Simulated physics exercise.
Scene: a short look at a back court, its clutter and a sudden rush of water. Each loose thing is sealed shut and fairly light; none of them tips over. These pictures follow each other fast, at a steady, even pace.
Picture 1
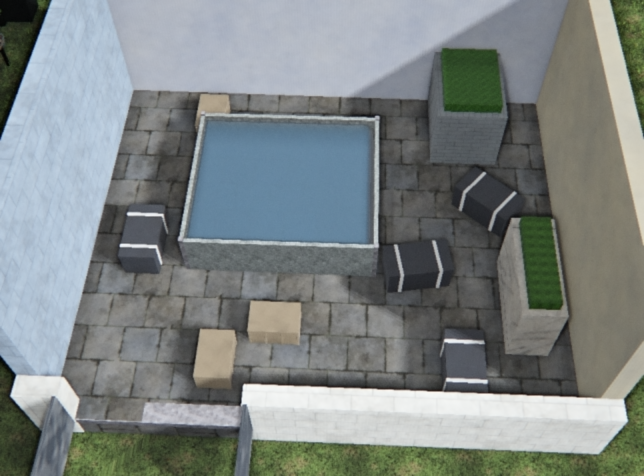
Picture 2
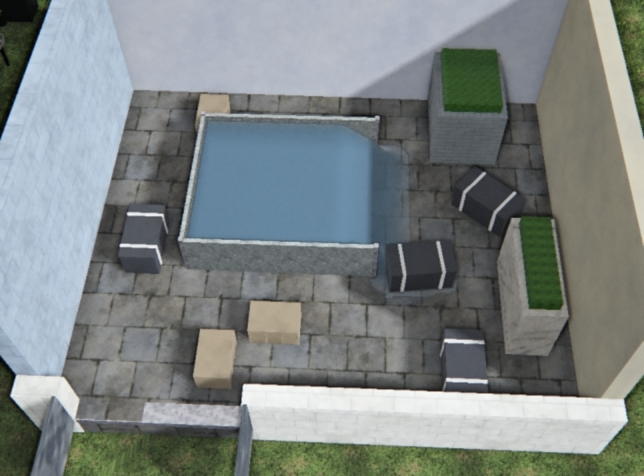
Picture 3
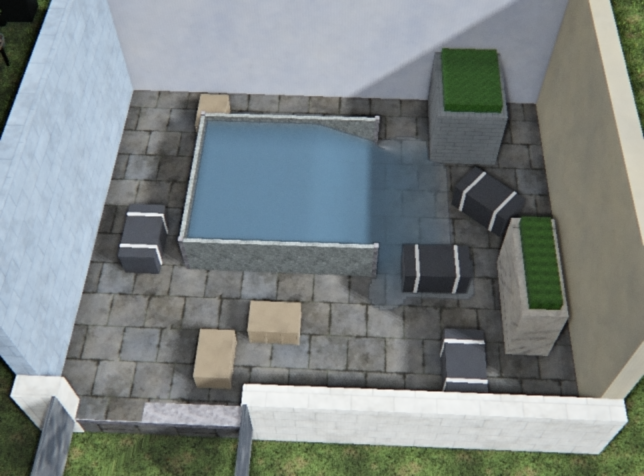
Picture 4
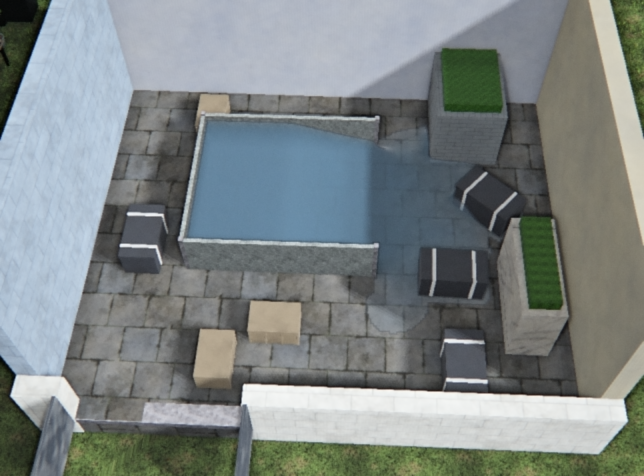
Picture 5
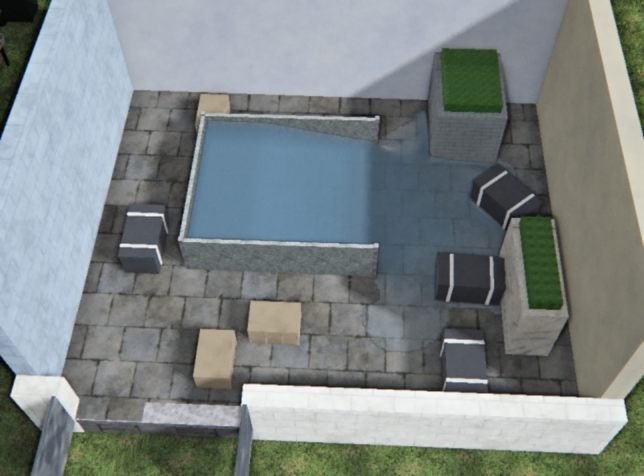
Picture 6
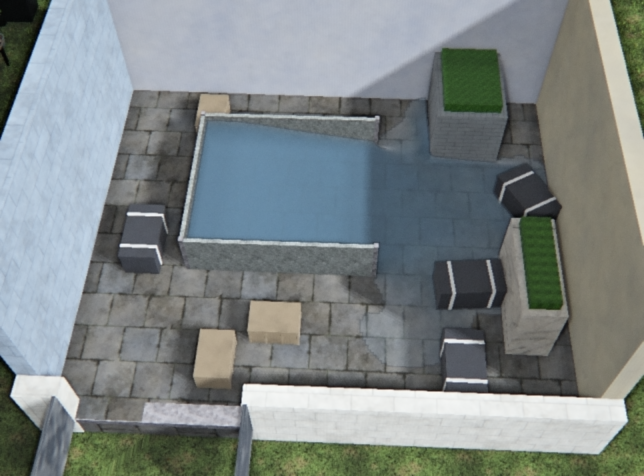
A raised pool in a walled courtyard lost its right side and water spread across the paving, pushing one dark, white-striped trunk to the right, then shifting a second one near the planters.
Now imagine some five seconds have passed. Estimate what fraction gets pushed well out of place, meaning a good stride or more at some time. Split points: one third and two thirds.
The portion knocked well out of place is two thirds or greater.
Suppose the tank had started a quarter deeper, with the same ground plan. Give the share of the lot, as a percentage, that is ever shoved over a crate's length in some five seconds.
90 per cent.
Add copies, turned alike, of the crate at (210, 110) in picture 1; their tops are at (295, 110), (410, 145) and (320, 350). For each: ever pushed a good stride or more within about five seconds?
Per listing: Cleared out, cleared out, cleared out.
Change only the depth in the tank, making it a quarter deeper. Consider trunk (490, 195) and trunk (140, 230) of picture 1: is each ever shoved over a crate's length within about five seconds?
Taking them in order, went the full length and then didn't get there.
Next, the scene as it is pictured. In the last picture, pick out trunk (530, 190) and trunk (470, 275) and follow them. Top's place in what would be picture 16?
Near pixel (537, 126) and pixel (427, 317).
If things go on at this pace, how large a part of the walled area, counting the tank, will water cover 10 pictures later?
Around 55 percent.
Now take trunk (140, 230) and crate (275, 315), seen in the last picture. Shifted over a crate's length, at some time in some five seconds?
Note - item one not the full distance, item two displaced that much.
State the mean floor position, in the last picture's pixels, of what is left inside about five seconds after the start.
What remains is centred near (234, 262).
A moment on, 2 of 7 are well off their spots; 1 afloat.
Next, 2 of 7 are well off their spots; 2 afloat.
Later, 3 of 7 are well off their spots; 2 afloat.
In the end, 6 of 7 are well off their spots, and 6 have been at some point; 5 afloat.
